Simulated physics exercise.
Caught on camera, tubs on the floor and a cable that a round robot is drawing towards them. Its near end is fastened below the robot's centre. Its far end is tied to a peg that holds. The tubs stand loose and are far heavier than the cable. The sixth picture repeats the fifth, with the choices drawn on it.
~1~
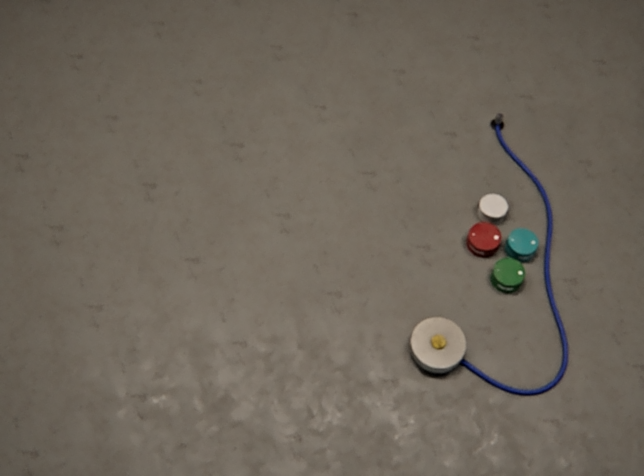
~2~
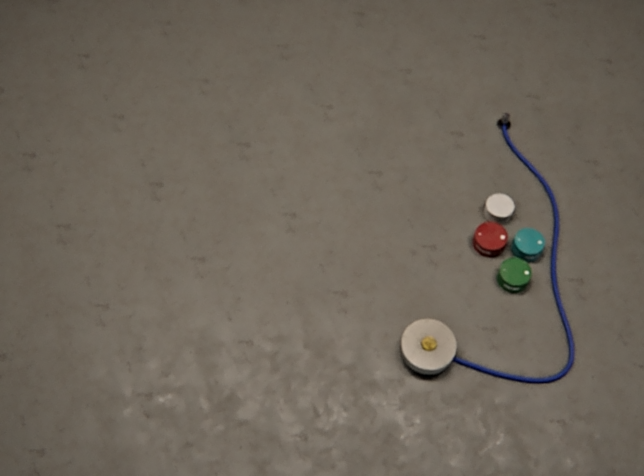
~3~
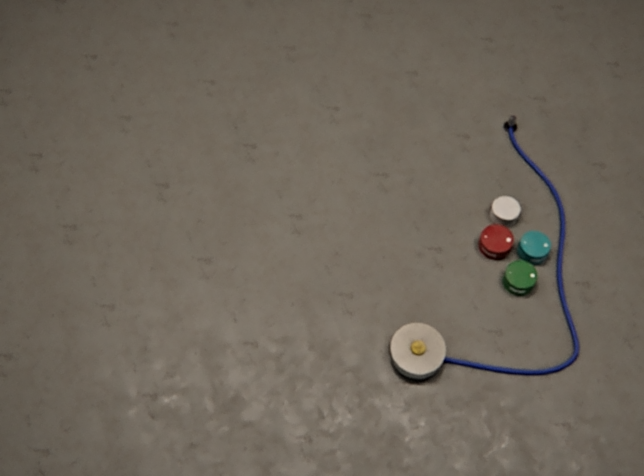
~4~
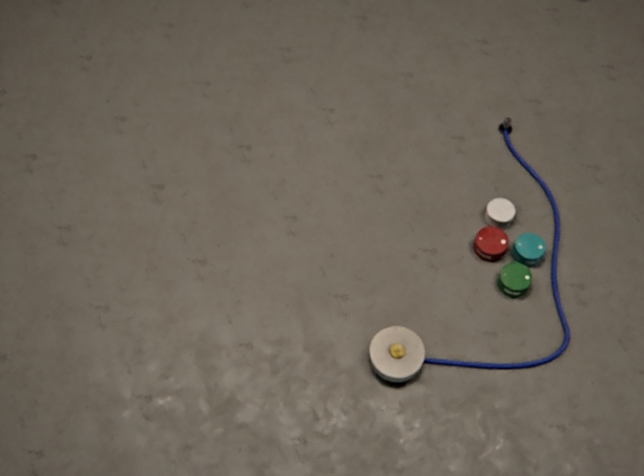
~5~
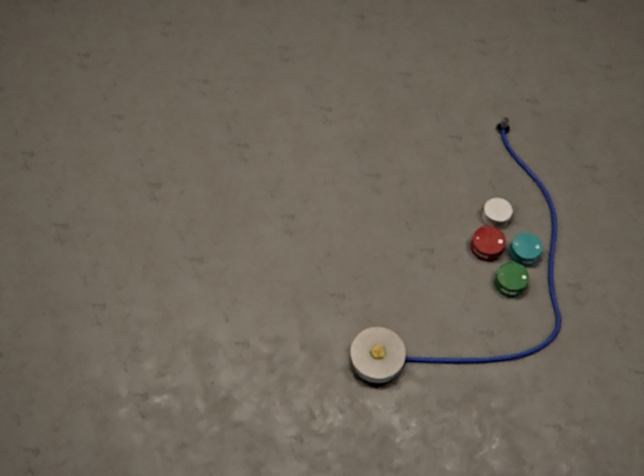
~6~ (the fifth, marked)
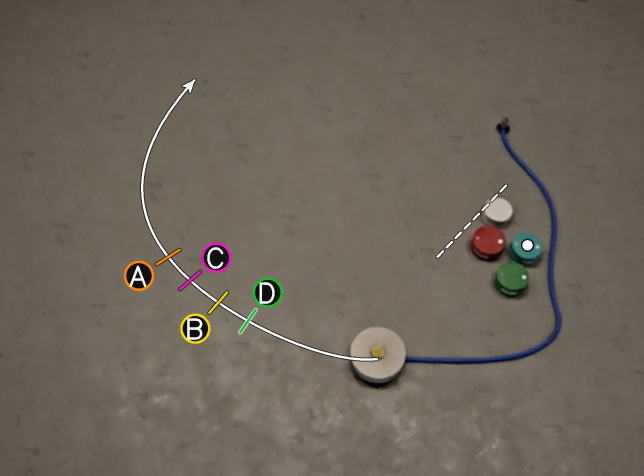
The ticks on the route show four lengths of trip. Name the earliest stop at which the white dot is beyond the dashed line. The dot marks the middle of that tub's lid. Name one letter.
Up to mark C.
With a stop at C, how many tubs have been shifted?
Four.
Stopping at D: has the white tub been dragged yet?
By then, no.
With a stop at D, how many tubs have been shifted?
Three.
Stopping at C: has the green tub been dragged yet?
Yes.
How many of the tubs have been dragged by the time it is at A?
Four.
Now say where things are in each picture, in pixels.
Green tub (508, 275); red tub (484, 240); white tub (493, 209), in the first picture.
Robot (428, 347); peg (505, 120), in the second picture.
Robot (418, 351); green tub (520, 278), in the third picture.
Robot (397, 355); white tub (500, 213), in the fourth picture.
Robot (378, 356); turquoise tub (526, 250); green tub (511, 280); red tub (488, 244), in the fifth picture.
On the marked copy, A at (168, 257); B at (218, 303); C at (190, 280); D at (248, 321); the dashed line at (472, 221); the route from (377, 359) via (166, 254) to (194, 80); the white dot at (528, 245).
Taking C. A third of the way, robot (303, 342); turquoise tub (526, 250).
Two thirds of the way, robot (236, 311); turquoise tub (492, 236); green tub (472, 254); red tub (461, 228).
When it is over, robot (189, 276); turquoise tub (462, 220); green tub (437, 232); red tub (435, 206); white tub (474, 199); the dot on the turquoise tub is over the dashed line.
As for the rest, A does it too, but is farther than needed; B leaves the dotted tub short, at (480, 231); D leaves the dotted tub short, at (499, 239).
